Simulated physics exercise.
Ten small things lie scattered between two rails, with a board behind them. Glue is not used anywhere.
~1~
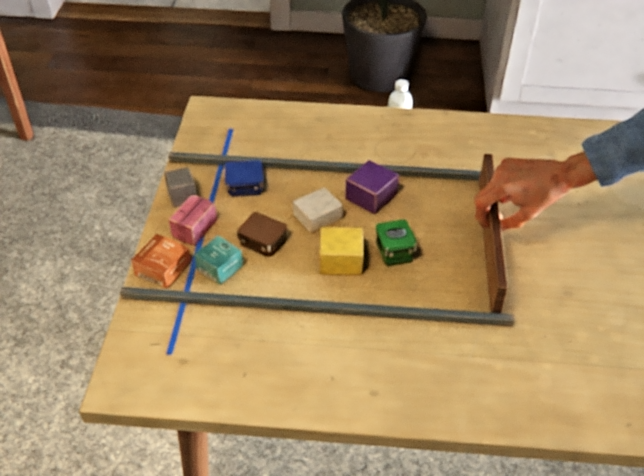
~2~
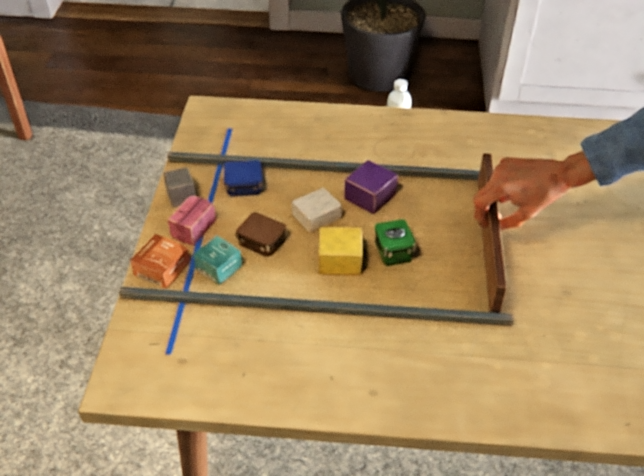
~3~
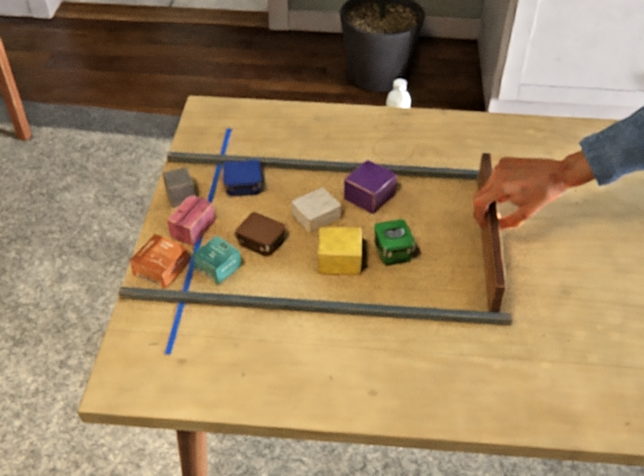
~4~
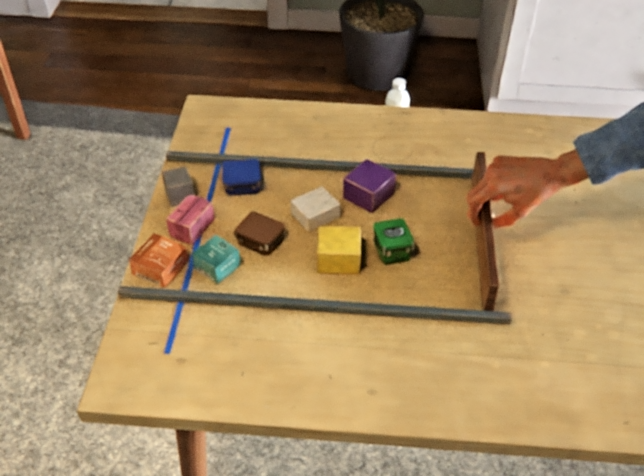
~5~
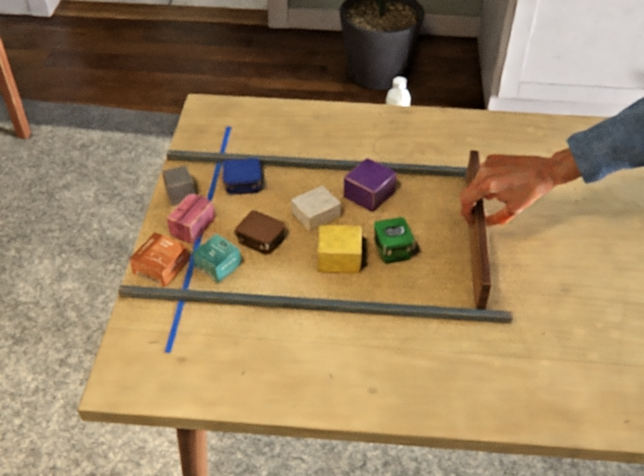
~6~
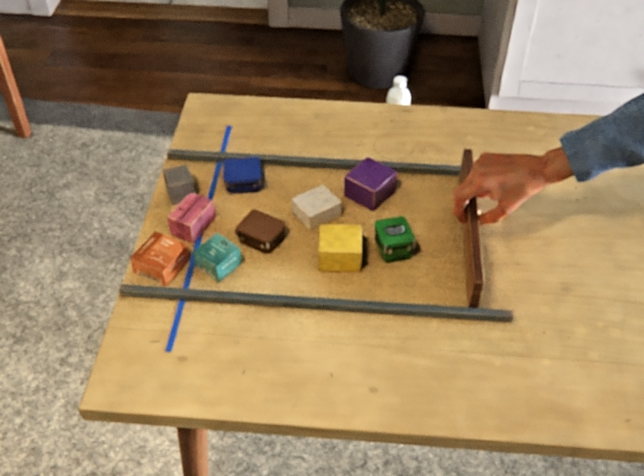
A hand held a dark wooden board upright between two gray rails, then slid it slightly left, while the small colorful blocks scattered between the rails and around a blue line stayed still.
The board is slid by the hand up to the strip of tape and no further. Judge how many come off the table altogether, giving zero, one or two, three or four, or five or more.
The edge claims three or four.
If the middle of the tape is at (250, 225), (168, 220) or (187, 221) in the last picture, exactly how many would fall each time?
Going through them in order, you'd see 0, 7 and 6.
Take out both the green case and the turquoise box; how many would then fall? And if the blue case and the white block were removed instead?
You'd get 1 in the first case and 2 in the second one.
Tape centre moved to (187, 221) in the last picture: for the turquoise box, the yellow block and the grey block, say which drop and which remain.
Turquoise box goes off, yellow block stays put, grey block goes off.
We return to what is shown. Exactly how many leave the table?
The count is 3.
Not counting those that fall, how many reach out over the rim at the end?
The count is 4.
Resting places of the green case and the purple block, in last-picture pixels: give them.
Green case at about (184, 225), purple block at about (189, 178).
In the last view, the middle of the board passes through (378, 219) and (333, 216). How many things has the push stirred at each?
Moved so far: 3, then 5.
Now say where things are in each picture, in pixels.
In the first frame, grey block (181, 187); orange box (162, 261); pink box (193, 220); board (492, 229); tape (205, 225).
In the second frame, orange box (161, 261); turquoise box (218, 260).
In the third frame, pink box (192, 220); blue case (243, 179).
In the fourth frame, grey block (178, 186); white block (315, 209).
In the fifth frame, orange box (160, 259); yellow block (339, 249).
In the sixth frame, grey block (179, 185); orange box (161, 258); pink box (192, 217); board (470, 224); tape (203, 222).
Early on, none off yet; grey block at rest near (179, 185); orange box at rest near (161, 258); pink box at rest near (192, 217).
Finally, the number that fall off is three or four; lost, pink box, orange box and grey block.
